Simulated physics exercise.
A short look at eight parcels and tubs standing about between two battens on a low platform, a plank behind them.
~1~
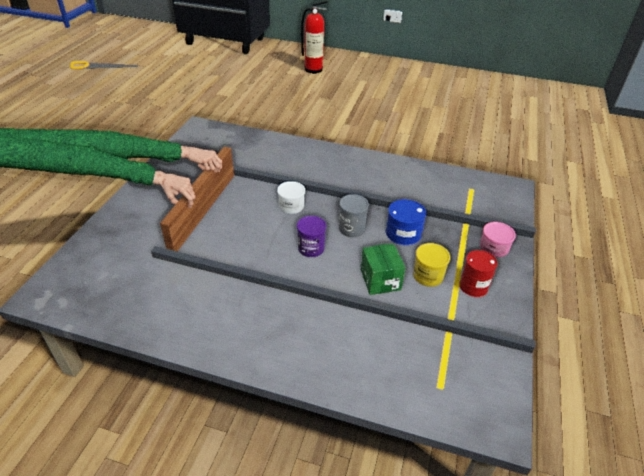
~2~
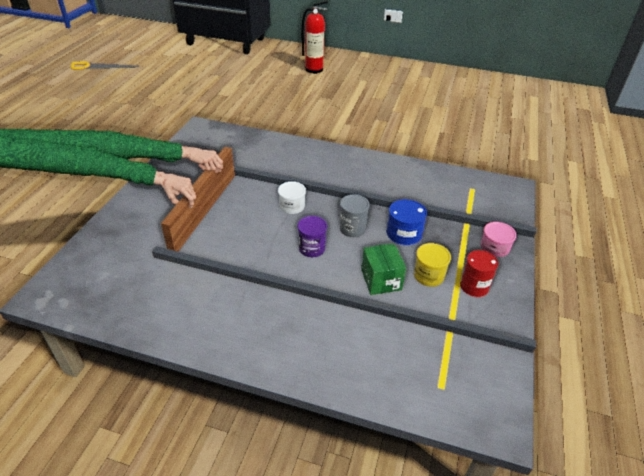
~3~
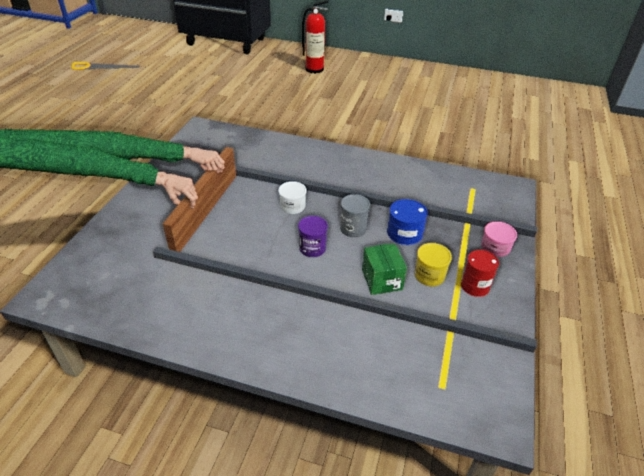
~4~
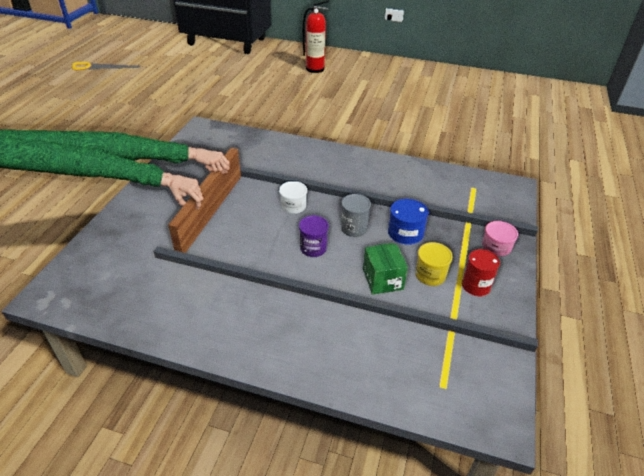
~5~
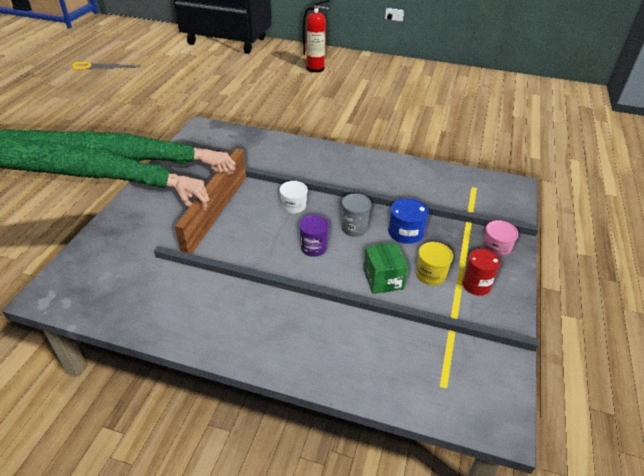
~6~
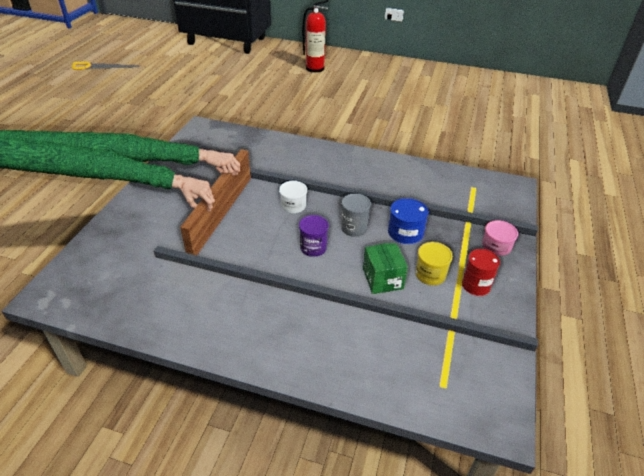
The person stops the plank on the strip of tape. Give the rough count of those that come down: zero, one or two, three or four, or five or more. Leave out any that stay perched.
Outcome: The number that fall off is one or two.
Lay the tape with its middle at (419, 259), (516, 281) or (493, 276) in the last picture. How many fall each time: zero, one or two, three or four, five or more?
The falls would be not one; 3 or 4; 3 or 4.
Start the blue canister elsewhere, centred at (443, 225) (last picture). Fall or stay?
From there it remains up.
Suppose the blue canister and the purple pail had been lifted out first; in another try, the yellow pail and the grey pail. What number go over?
Fallen: 0, and 0 in the other try.
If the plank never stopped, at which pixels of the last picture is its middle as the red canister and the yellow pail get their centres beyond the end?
Near (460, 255) and (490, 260).
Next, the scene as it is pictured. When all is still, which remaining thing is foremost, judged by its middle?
It is the pink pail.
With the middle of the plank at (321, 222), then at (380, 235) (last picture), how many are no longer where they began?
First 3, then 5.
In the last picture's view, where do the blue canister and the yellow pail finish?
The blue canister at (512, 248), the yellow pail at (508, 286).
A little later, none off yet; pink pail at rest near (499, 238); red canister at rest near (480, 273); yellow pail at rest near (433, 264).
Next, none off yet; pink pail at rest near (499, 238); red canister shifted a little near (491, 276); yellow pail shifted about its own width near (458, 271).
When it is over, the number that fall off is one or two; down, red canister.
